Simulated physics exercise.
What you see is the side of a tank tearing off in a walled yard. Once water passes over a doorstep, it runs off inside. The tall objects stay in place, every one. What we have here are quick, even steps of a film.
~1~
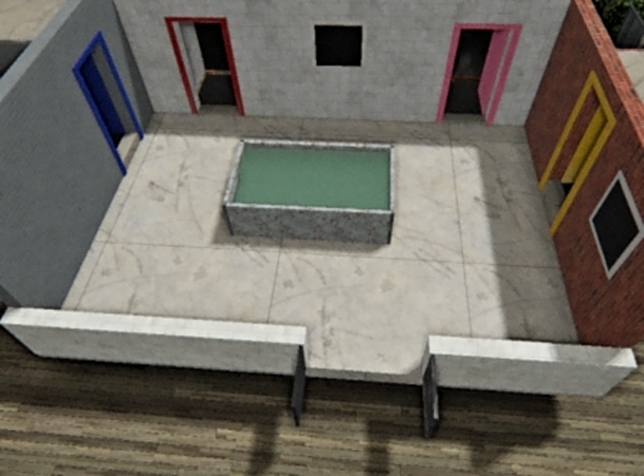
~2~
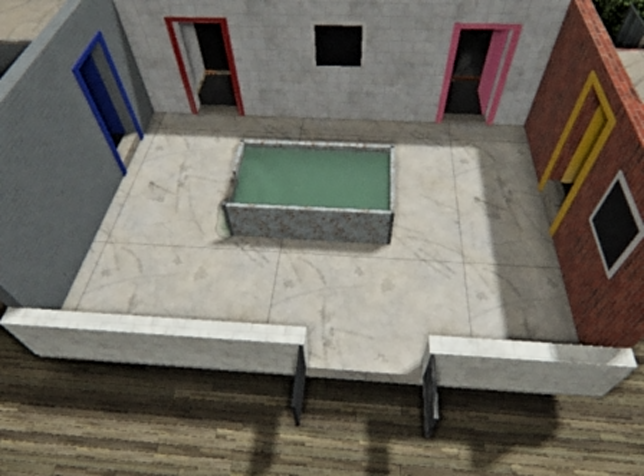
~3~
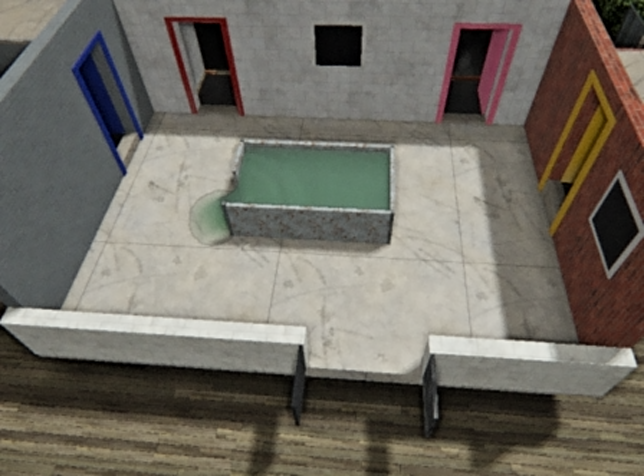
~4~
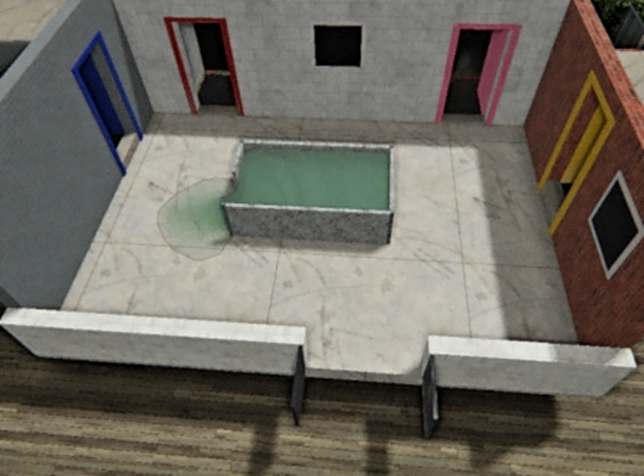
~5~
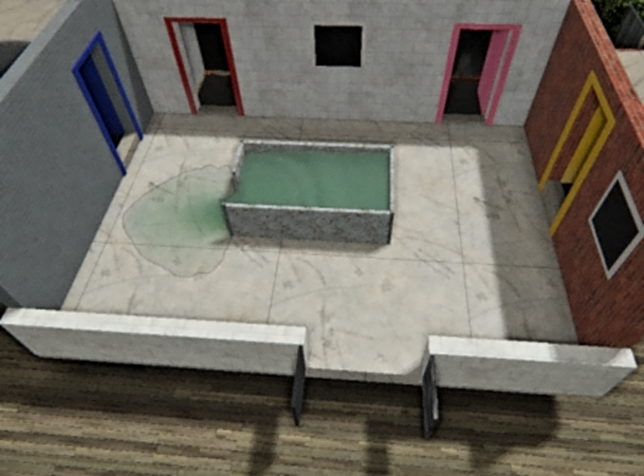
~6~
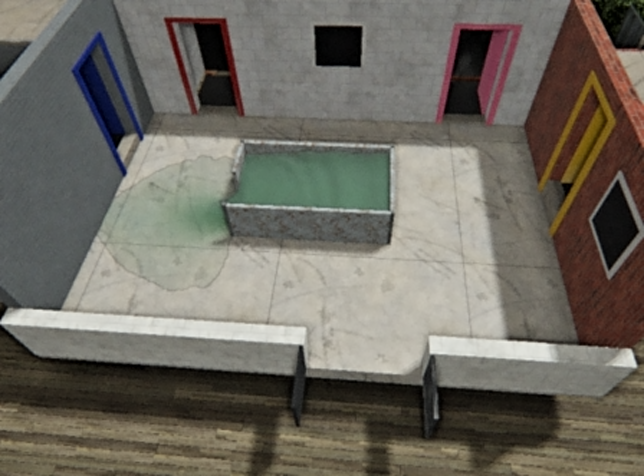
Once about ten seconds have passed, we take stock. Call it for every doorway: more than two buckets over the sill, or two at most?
My call: The blue door two at most; the pink door two at most; the red door more than two; the yellow door two at most.
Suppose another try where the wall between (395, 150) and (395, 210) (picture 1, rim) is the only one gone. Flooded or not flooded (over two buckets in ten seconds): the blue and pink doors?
The blue door falls short and the pink door exceeds the limit.
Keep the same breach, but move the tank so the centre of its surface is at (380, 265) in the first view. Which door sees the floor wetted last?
It's the one in yellow, in my view.
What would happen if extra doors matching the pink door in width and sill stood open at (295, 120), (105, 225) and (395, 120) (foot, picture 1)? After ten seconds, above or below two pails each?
As listed: Is under, takes more, takes less.
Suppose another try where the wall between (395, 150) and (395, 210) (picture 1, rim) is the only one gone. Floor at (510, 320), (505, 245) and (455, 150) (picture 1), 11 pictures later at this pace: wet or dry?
In the order you gave them, I get drenched, drenched, drenched.
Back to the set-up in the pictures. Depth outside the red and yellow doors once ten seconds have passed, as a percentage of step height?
Roughly 150 and 30 %.
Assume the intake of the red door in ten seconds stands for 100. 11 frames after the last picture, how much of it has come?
Around 0 in a hundred.
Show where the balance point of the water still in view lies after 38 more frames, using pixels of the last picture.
(258, 215).
A moment on, water covers 20 % of the floor; the blue door wet at the sill, nothing in, the pink door not reached, the red door not reached, the yellow door not reached.
Next, water covers 25 % of the floor; the blue door wet at the sill, nothing in, the pink door not reached, the red door not reached, the yellow door not reached.
Then, water covers 40 % of the floor; the blue door wet at the sill, nothing in, the pink door not reached, the red door under two buckets in, the yellow door not reached.
Later, water covers 85 % of the floor; the blue door wet at the sill, nothing in, the pink door wet at the sill, nothing in, the red door over two buckets in, the yellow door not reached.
In the end, water covers 95 % of the floor; the blue door wet at the sill, nothing in, the pink door under two buckets in, the red door over two buckets in, the yellow door wet at the sill, nothing in.
